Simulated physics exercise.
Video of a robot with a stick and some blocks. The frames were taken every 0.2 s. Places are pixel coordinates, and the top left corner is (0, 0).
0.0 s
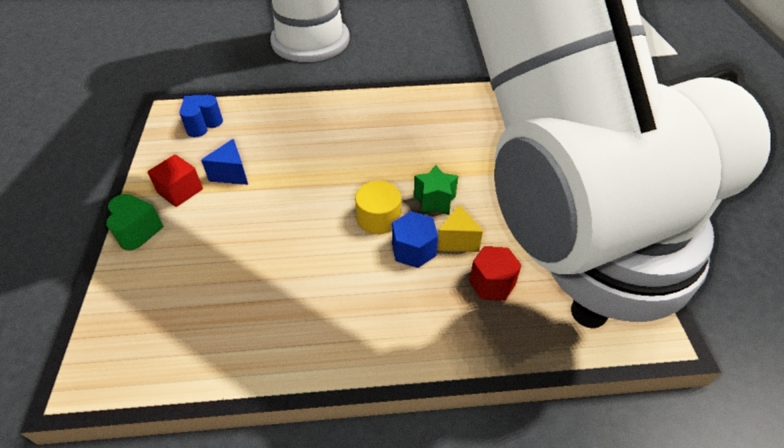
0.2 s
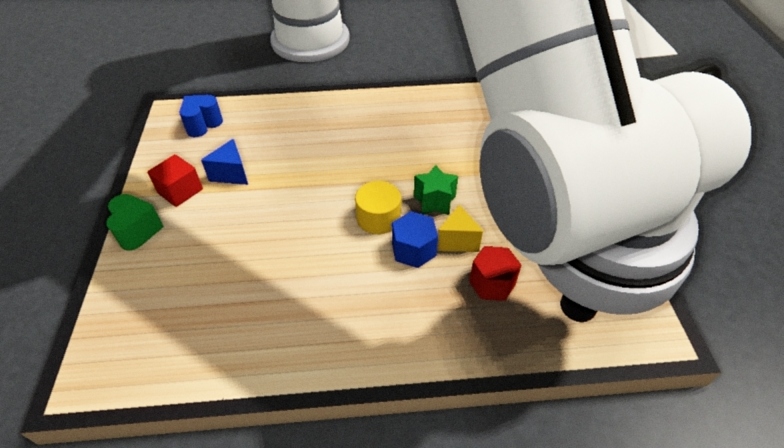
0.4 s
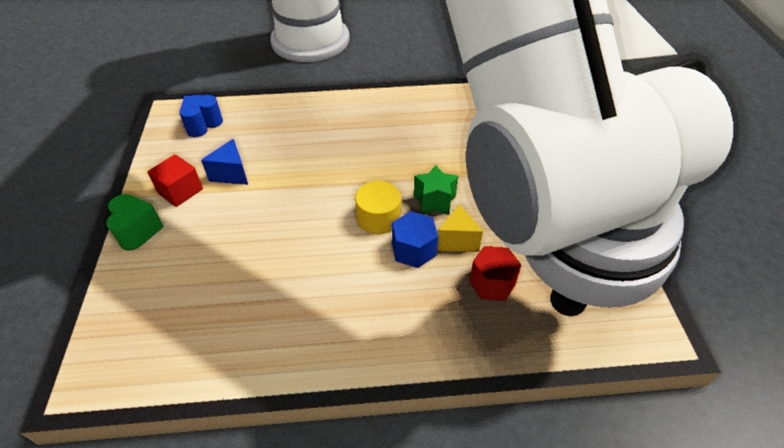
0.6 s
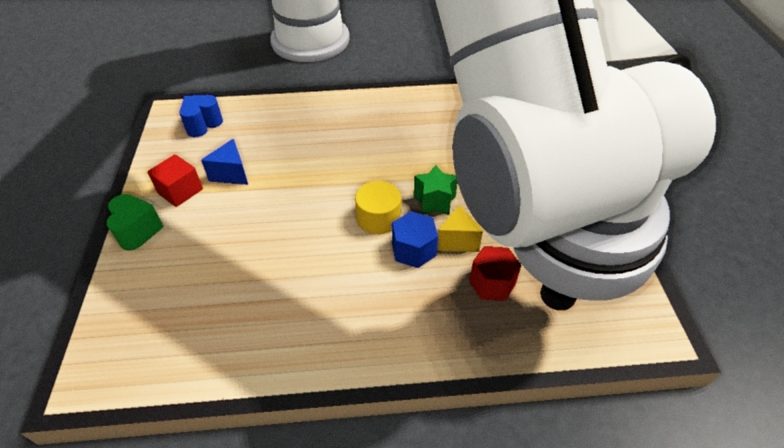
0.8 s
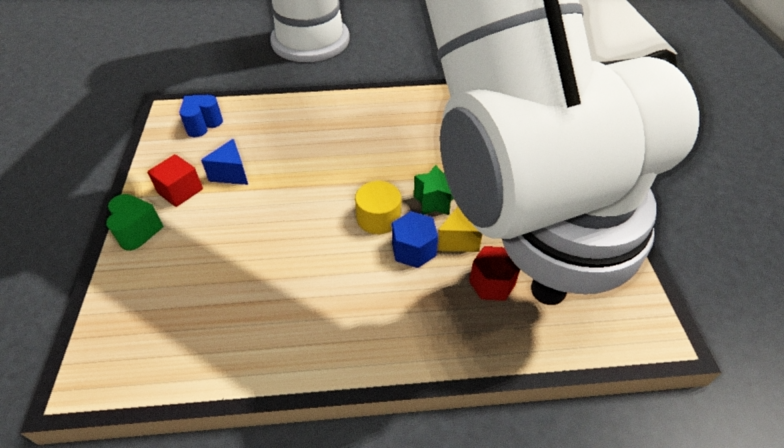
In the video, a white robot arm with a dark tip moves slowly left and slightly upward over a wooden board, nearing a red hexagonal block, while the yellow, blue, green and red blocks stay in place.
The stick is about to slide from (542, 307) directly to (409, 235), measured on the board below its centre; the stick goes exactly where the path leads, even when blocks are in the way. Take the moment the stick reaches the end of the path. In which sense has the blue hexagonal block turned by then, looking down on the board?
Counterclockwise from above.
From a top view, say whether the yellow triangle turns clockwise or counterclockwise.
With the clock.
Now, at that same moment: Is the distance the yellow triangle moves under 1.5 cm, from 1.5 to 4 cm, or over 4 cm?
Movement: 1.5 to 4 cm.
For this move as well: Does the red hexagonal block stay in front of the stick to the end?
Yes - that is the case.
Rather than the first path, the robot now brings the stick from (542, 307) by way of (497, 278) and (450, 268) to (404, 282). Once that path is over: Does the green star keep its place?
In short: Yes.
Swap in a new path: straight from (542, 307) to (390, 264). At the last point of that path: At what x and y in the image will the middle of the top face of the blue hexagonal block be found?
Its top middle is near (395, 213).
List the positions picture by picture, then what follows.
In the first frame, lower end of the stick (588, 314), tops of blocks, yellow circular block (378, 196), blue hexagonal block (415, 228), yellow triangle (461, 221), red hexagonal block (497, 262).
In the second frame, stick (577, 308), blocks as before.
In the third frame, stick (567, 303), blocks as before.
In the fourth frame, stick (557, 297), blocks as before.
In the fifth frame, stick (548, 292), yellow circular block (378, 196), blue hexagonal block (415, 228), yellow triangle (461, 221), red hexagonal block (497, 262).
The first path, step by step. One third of the way, stick (498, 265); red hexagonal block (463, 247).
Two thirds of the way, stick (452, 241); yellow circular block (357, 186); blue hexagonal block (377, 217), turned 25° anticlockwise; yellow triangle (450, 208), turned 30° clockwise; red hexagonal block (418, 224).
At the end, stick (410, 219); yellow circular block (348, 182); blue hexagonal block (333, 216), turned 50° anticlockwise; yellow triangle (450, 208), turned 30° clockwise; red hexagonal block (375, 209), turned 35° anticlockwise.
